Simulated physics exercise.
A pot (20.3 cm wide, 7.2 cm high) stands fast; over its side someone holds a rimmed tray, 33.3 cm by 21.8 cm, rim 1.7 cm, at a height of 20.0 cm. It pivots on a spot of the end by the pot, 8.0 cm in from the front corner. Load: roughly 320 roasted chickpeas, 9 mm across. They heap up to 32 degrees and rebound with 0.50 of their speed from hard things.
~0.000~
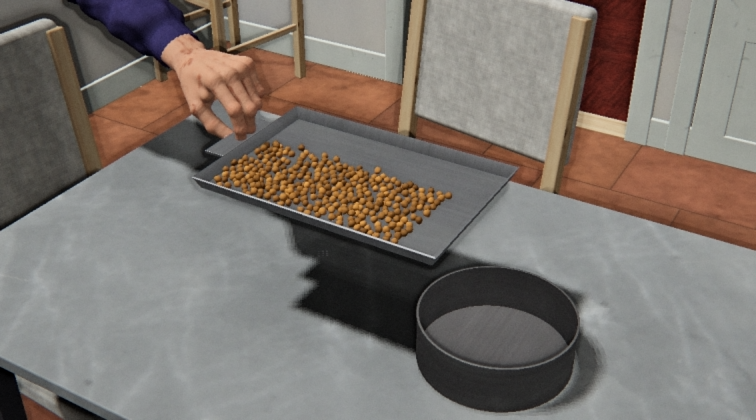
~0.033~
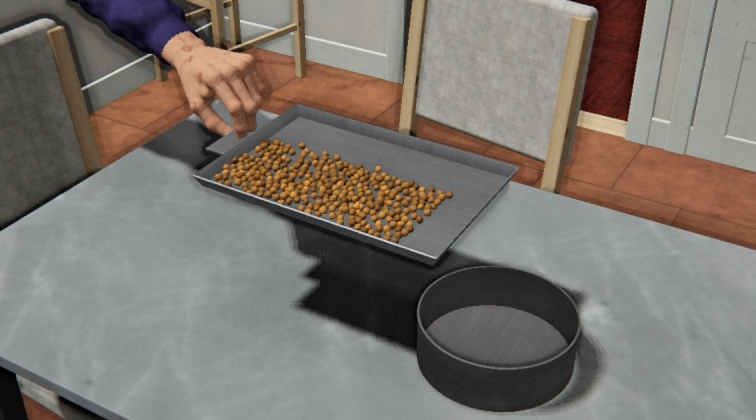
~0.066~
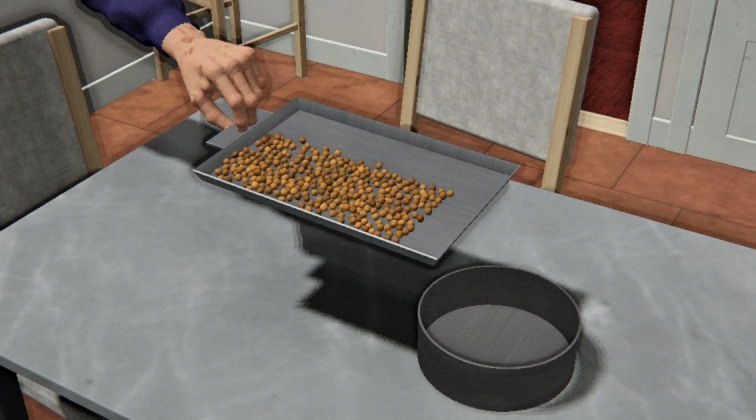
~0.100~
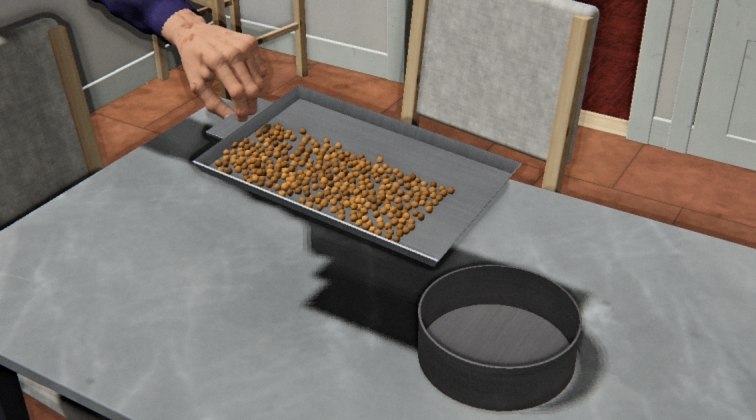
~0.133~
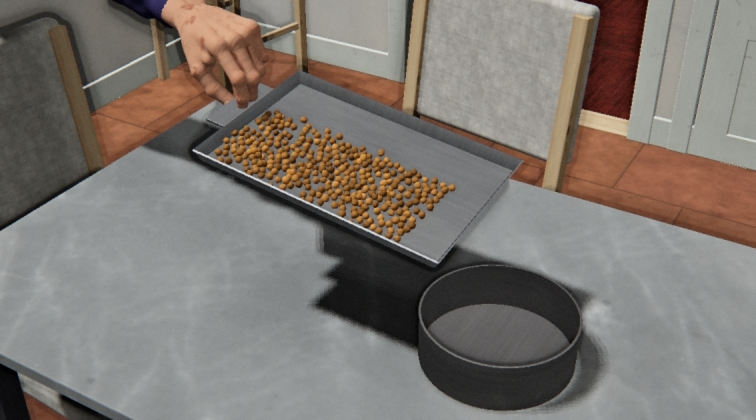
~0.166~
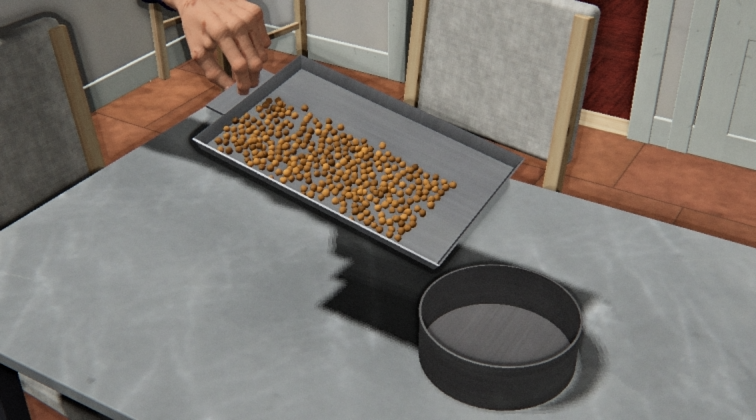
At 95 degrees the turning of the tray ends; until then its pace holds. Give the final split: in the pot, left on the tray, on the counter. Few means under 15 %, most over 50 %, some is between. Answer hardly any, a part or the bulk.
Pot a part, tray hardly any, counter the bulk.
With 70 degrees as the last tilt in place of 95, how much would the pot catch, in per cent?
It would be near 25 per cent.
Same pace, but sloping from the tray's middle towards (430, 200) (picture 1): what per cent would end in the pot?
About 70 per cent.
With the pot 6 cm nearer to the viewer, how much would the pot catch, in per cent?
Then about 90 per cent.
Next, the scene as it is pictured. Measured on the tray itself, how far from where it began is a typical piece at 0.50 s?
Roughly 7 cm.
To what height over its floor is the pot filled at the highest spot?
About 1.5 cm.
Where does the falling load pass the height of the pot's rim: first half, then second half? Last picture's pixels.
First near (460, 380), later near (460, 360).
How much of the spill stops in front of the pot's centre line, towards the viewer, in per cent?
Roughly 100 per cent.
Then, at 0.50 s, tilt 54 degrees; the tray holds 100 %, the pot 0 %.
After 0.72 s, tilt 80 degrees; the tray holds 35 %, the pot 5 %.
Then, at 1.05 s, tilt 95 degrees; the tray holds 0 %, the pot 25 %.
In the end, at 1.6 s, pot 25 %, tray 0 %, counter 75 %.
